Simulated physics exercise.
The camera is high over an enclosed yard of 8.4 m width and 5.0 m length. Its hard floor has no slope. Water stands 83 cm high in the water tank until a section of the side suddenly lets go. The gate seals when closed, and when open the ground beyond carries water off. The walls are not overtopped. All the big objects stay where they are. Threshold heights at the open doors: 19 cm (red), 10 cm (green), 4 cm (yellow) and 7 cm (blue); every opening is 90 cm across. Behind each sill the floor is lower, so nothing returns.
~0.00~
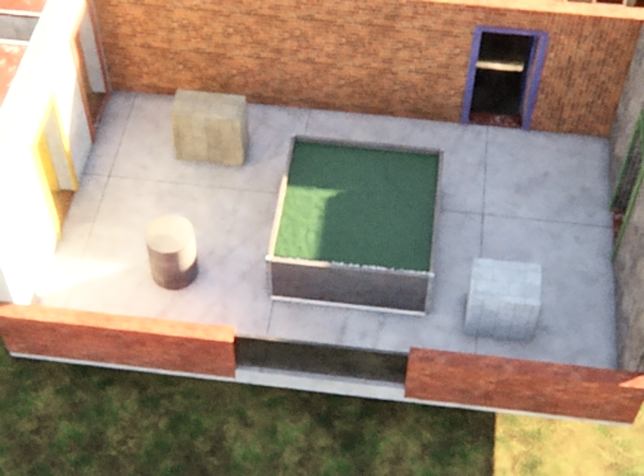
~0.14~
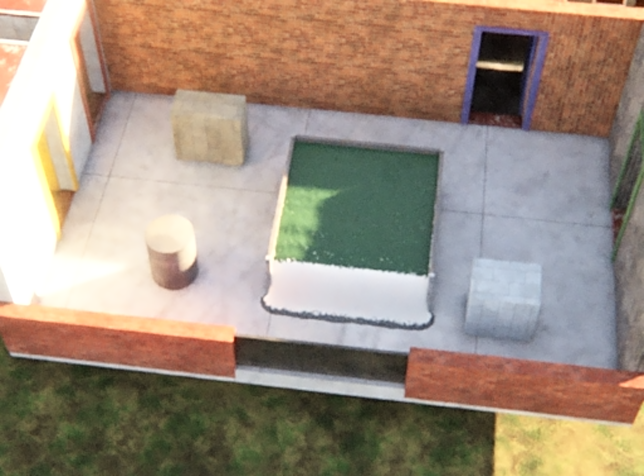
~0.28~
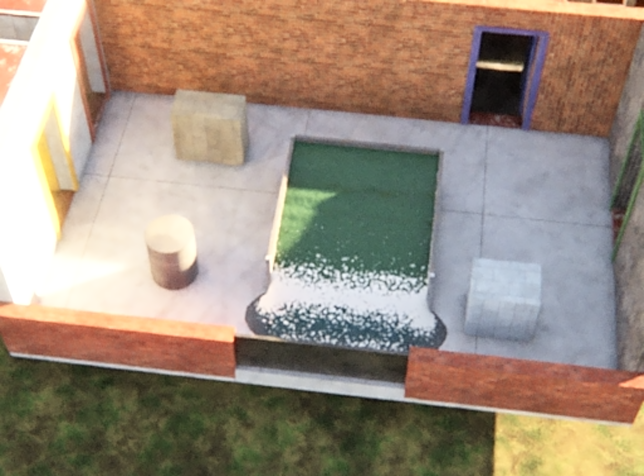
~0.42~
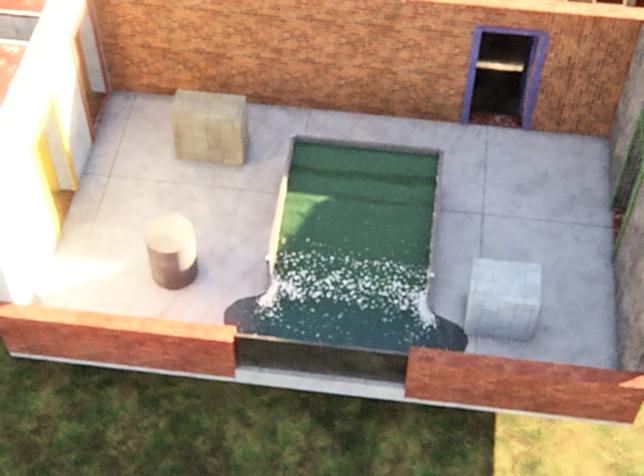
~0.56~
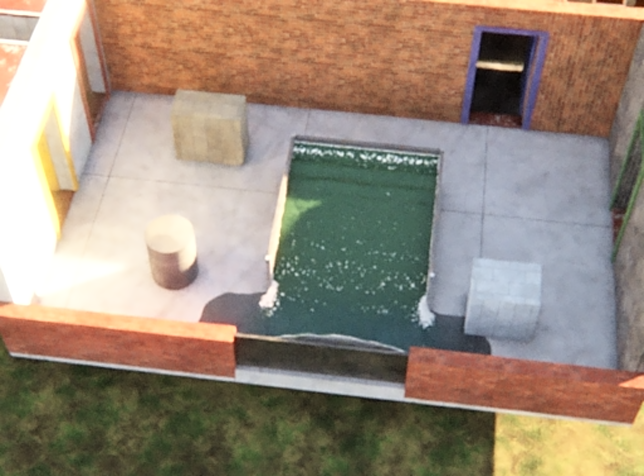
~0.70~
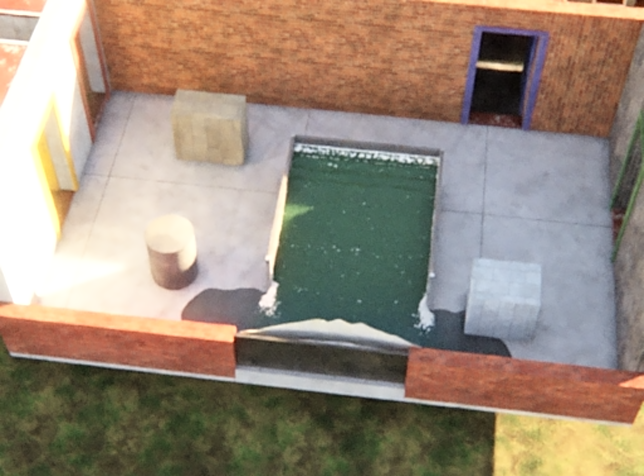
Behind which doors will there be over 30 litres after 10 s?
Door by door: At the red door it does not reach the limit; at the green door it does not reach the limit; at the yellow door it goes over the limit; at the blue door it goes over the limit.
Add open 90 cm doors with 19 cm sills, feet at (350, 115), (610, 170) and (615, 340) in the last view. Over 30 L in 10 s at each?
In turn: Below, under, over.
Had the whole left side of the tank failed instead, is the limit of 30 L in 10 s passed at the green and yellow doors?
Then: Green not over, yellow over.
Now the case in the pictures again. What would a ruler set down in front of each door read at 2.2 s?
In cm: Red 0, green 2, yellow 8, blue 0.
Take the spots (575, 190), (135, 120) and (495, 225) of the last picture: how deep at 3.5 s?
About 6, 4 and 4 cm.
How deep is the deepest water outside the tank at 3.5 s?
Up to some 36 cm.
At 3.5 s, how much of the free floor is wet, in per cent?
Near 80 per cent is wet.
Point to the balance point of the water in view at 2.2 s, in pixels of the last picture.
Around (339, 298).
After 1.4 s water covers 25 % of the floor and is deepest (63 cm) near (337, 366); red door not reached, green door not reached, yellow door not reached, blue door not reached.
After 2.2 s water covers 35 % of the floor and is deepest (64 cm) near (607, 386); red door not reached, green door 2 cm at the sill, 0 L in, yellow door 8 cm at the sill, 0 L in, blue door not reached.
After 3.5 s water covers 80 % of the floor and is deepest (36 cm) near (594, 396); red door 5 cm at the sill, 0 L in, green door 9 cm at the sill, 0 L in, yellow door 12 cm at the sill, 29 L in, blue door not reached.
After 6.0 s water covers 95 % of the floor and is deepest (25 cm) near (342, 174); red door 14 cm at the sill, 0 L in, green door 6 cm at the sill, 0 L in, yellow door 8 cm at the sill, 76 L in, blue door 16 cm at the sill, 91 L in.
After 10.0 s water covers 100 % of the floor and is deepest (17 cm) near (147, 114); red door 13 cm at the sill, 1 L in, green door 6 cm at the sill, 0 L in, yellow door 12 cm at the sill, 121 L in, blue door 15 cm at the sill, 156 L in.
